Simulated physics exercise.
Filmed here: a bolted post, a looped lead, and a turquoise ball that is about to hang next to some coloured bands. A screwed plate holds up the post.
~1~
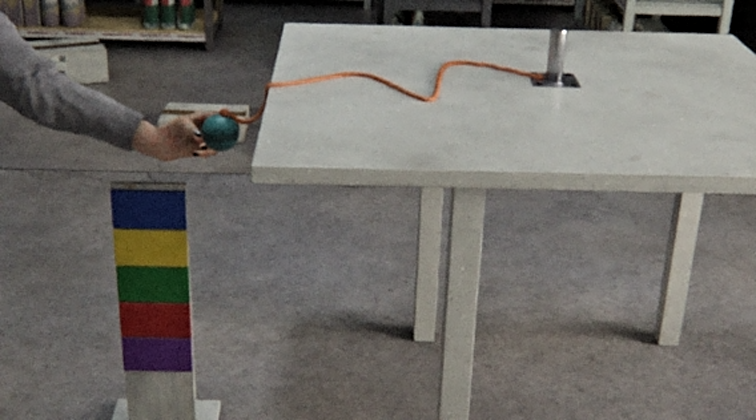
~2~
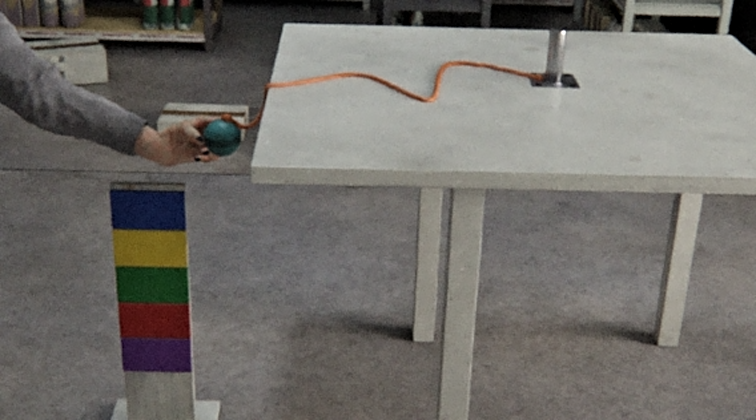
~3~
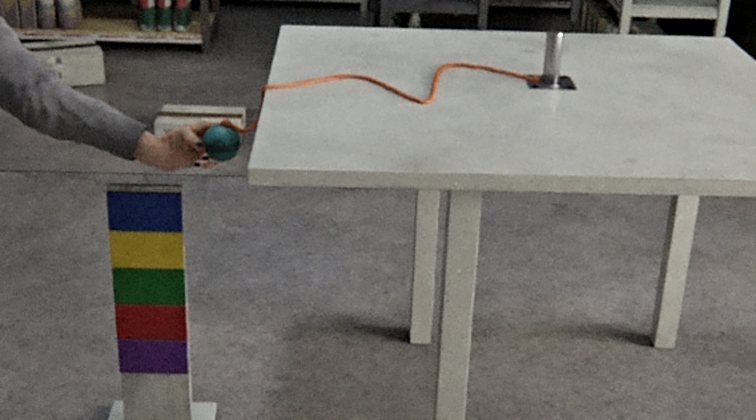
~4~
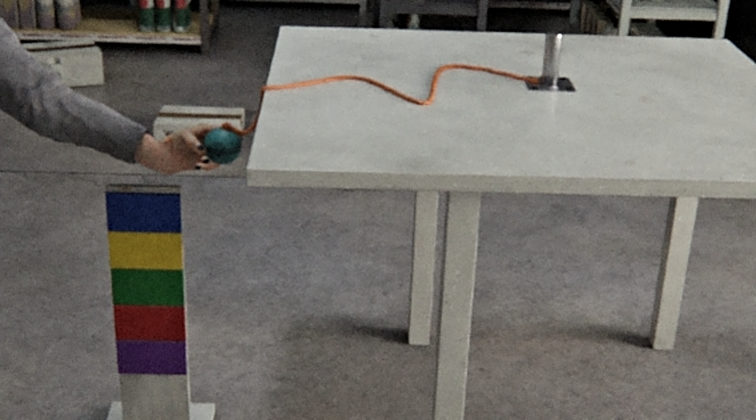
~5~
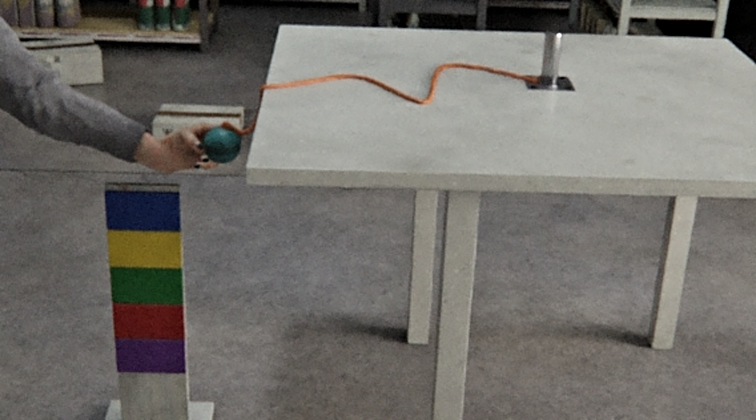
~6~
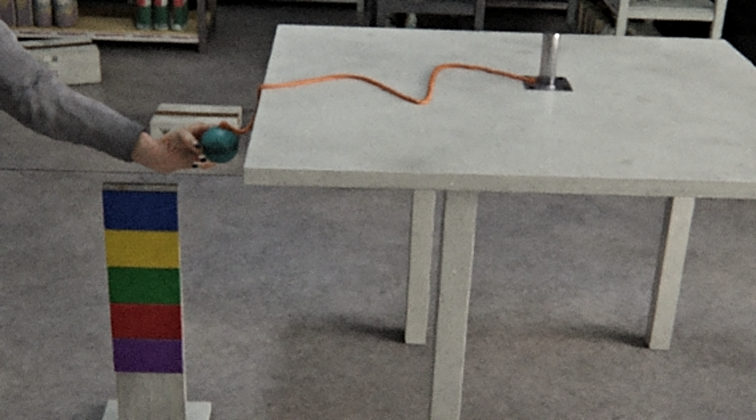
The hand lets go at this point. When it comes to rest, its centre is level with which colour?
The red one.
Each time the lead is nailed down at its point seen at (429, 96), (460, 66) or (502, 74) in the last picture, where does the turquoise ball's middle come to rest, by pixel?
The three spots are (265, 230), (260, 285) and (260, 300), in that order.
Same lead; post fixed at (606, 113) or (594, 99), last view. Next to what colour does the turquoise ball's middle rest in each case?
For the first try, green; for the second, green.
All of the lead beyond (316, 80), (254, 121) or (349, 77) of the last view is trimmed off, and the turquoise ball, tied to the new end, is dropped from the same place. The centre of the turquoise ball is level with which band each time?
In that order: Blue; green; higher than all five.
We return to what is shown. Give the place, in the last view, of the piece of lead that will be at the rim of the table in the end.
Pixel (393, 92).
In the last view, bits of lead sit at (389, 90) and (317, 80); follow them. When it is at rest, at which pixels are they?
Point one: (263, 95); point two: (266, 181).
Soon after, ball near (242, 304); level with red.
Then, ball near (287, 294); level with red.
Further on, ball near (255, 312); level with red.
At rest, ball near (267, 309); level with red. The red one.
